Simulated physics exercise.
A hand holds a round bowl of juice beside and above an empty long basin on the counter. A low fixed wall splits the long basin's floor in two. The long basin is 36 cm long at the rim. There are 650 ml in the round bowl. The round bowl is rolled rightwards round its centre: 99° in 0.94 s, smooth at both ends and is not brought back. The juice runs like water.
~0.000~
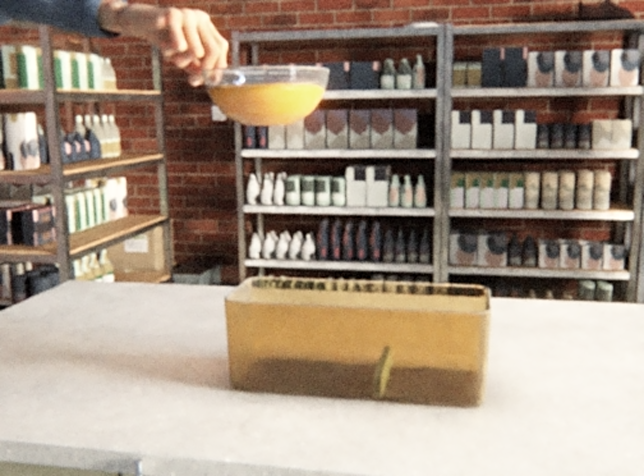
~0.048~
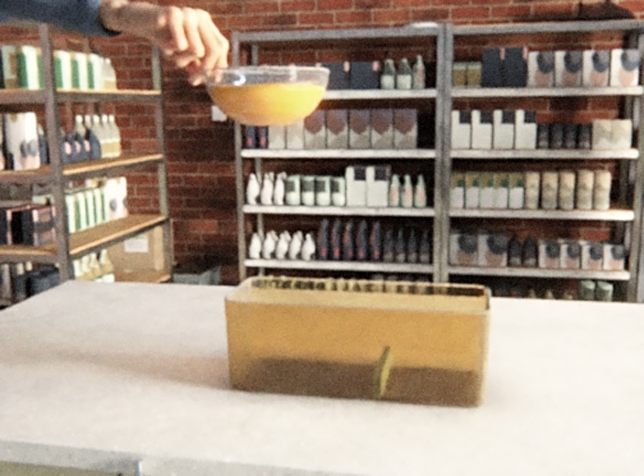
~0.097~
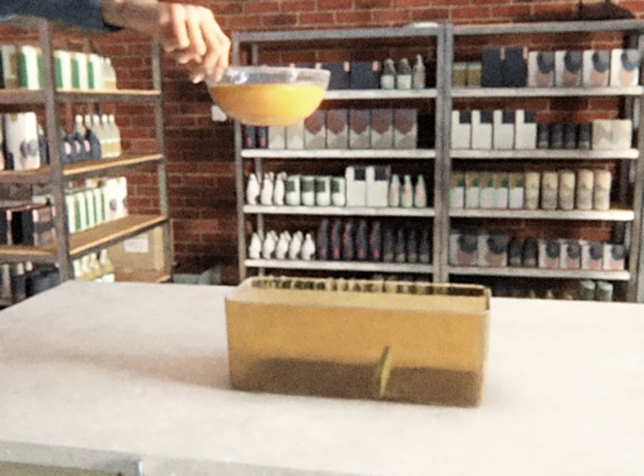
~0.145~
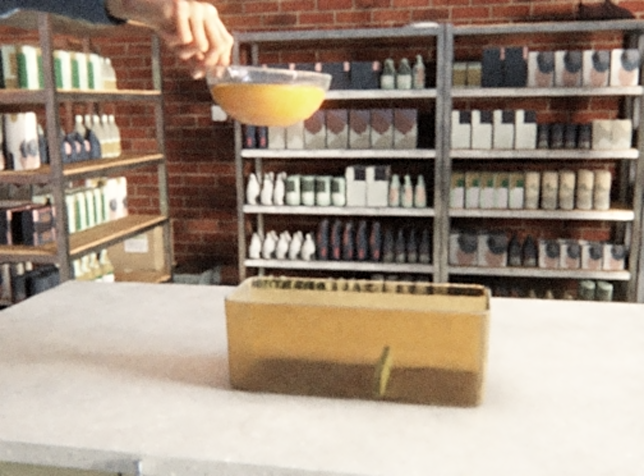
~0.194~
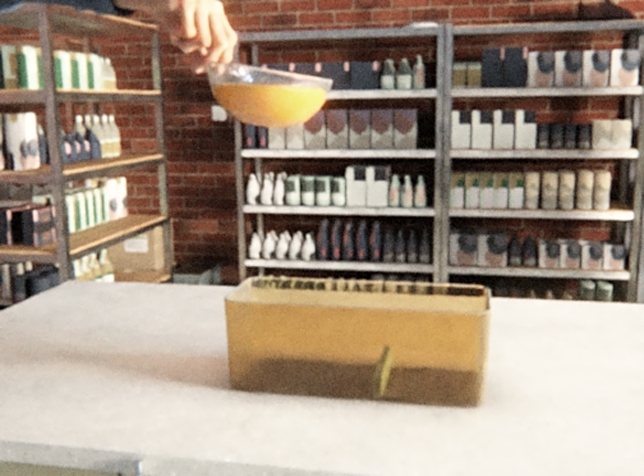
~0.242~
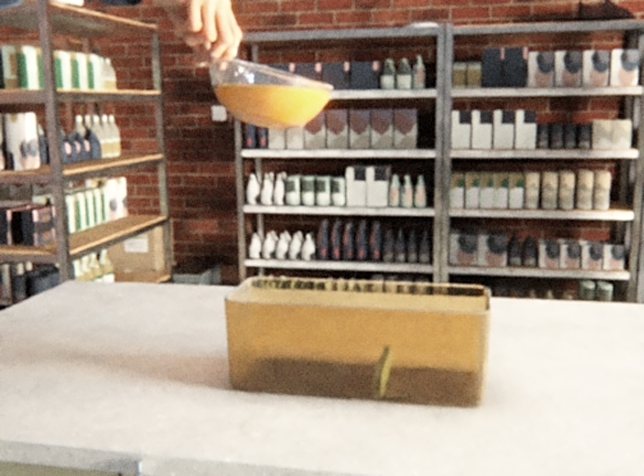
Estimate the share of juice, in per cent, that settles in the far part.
Roughly 53 per cent is past the wall.
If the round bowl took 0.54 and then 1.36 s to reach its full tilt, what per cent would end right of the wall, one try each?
In turn about 45 and 55 per cent.
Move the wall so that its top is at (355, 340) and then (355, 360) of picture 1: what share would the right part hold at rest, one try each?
In turn about 85 and 70 per cent.
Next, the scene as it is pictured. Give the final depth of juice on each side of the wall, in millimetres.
Some 12 mm on the left and 20 mm on the right.
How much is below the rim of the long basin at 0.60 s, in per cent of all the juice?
Near 5 in a hundred.
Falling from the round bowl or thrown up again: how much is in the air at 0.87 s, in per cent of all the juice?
Near 18 in a hundred.
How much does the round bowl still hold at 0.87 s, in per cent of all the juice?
About 1 per cent.
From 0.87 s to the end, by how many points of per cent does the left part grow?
Near 18 in a hundred.
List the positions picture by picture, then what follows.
It leans 0°; its right rim is at (326, 71); the juice meets the walls at (214, 88) and (322, 86); the long basin's rim runs from (237, 290) to (489, 301); the wall's top is at (383, 361), in the first picture.
It leans 1°; its right rim is at (327, 71); the juice meets the walls at (215, 88) and (323, 86), in the second picture.
It leans 3°; its right rim is at (327, 74); the juice meets the walls at (215, 87) and (323, 88), in the third picture.
It leans 6°; its right rim is at (329, 77); the juice meets the walls at (216, 86) and (324, 89), in the fourth picture.
It leans 10°; its right rim is at (330, 82); the juice meets the walls at (218, 85) and (326, 90), in the fifth picture.
It leans 15°; its right rim is at (331, 88); the juice meets the walls at (220, 85) and (329, 91), in the sixth picture.
Then, 0.60 s in, the tilt is 70° and 37 per cent is still to pour, 3 is left of the wall and 2 right of it.
Then, 0.87 s in, the tilt is 97° and 1 per cent is still to pour, 26 is left of the wall and 55 right of it.
Then, 1.14 s in, the tilt is 99° and 0 per cent is still to pour, 42 is left of the wall and 56 right of it.
Then, 1.44 s in, the tilt is 99° and 0 per cent is still to pour, 45 is left of the wall and 53 right of it.
Finally, 45 per cent lies left of the wall, 53 right of it and 2 outside.
